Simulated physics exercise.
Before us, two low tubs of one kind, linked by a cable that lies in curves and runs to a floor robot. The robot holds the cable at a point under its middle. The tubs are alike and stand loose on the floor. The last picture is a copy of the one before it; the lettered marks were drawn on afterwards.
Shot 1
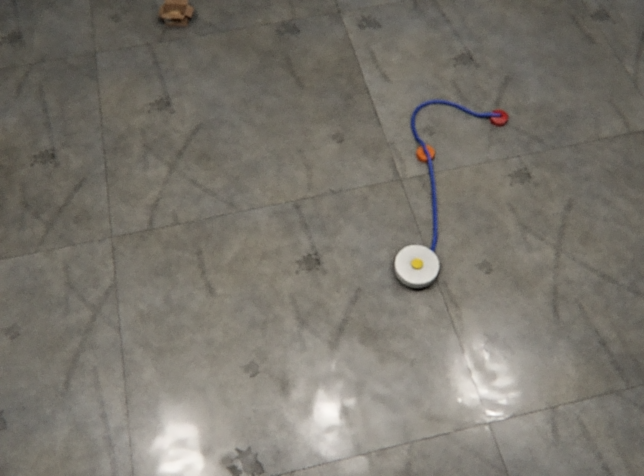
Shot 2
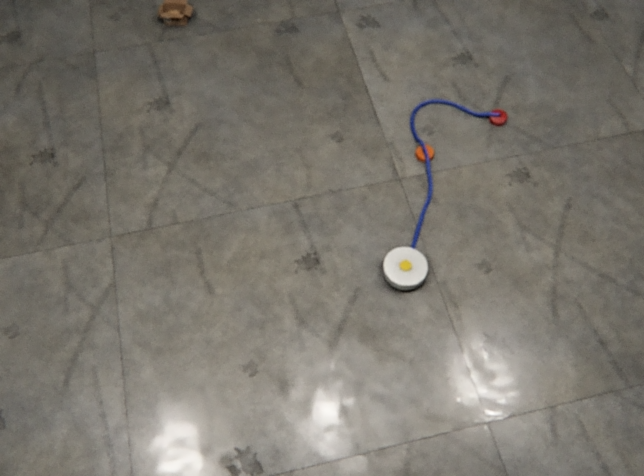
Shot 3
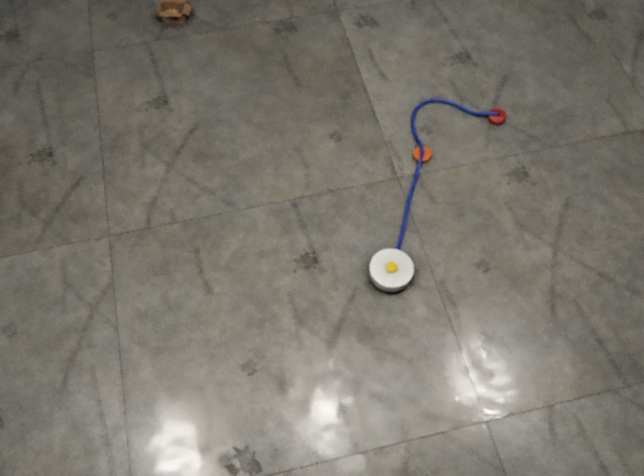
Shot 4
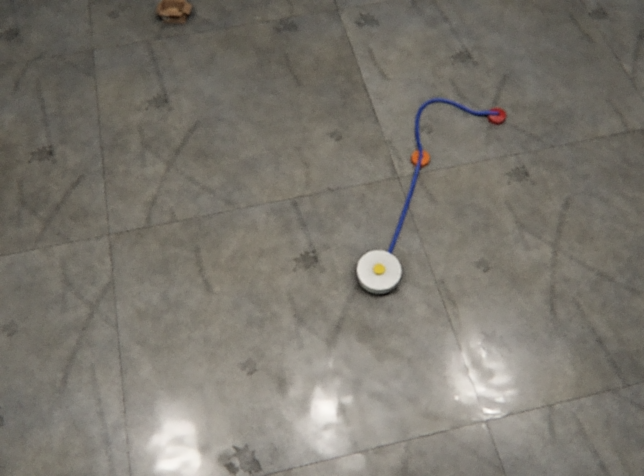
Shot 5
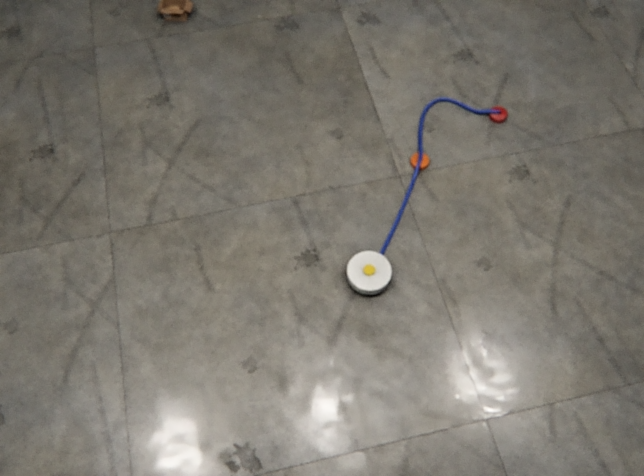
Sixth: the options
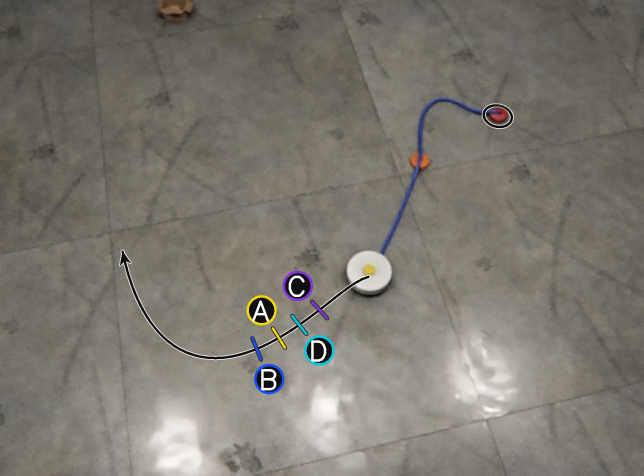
In this clip, a round white robot with a yellow centre slides a short way left across a grey tiled floor, drawing a blue cable with it, while the orange tub shifts slightly and the red tub barely moves.
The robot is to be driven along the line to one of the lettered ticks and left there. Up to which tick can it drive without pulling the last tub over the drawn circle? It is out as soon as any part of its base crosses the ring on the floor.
The farthest safe stop is C.
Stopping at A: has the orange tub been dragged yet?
By then, yes.
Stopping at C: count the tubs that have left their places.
One.
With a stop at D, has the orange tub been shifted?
By then, yes.
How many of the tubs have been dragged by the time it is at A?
Two.
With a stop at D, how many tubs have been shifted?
Two.
On the copy, A at (279, 338); B at (257, 349); C at (320, 310); D at (299, 325); the ring at (498, 116); the route from (368, 277) via (216, 358) to (123, 251).
On C. First, robot (350, 283); red tub (498, 114); orange tub (414, 172).
Then, robot (334, 296); red tub (498, 114); orange tub (405, 185).
Finally, robot (320, 307); red tub (498, 114); orange tub (398, 197); the ringed tub at the far end is still in its ring.
By contrast, A drags the last tub to (477, 134); B drags the last tub to (465, 145); D drags the last tub to (489, 123).
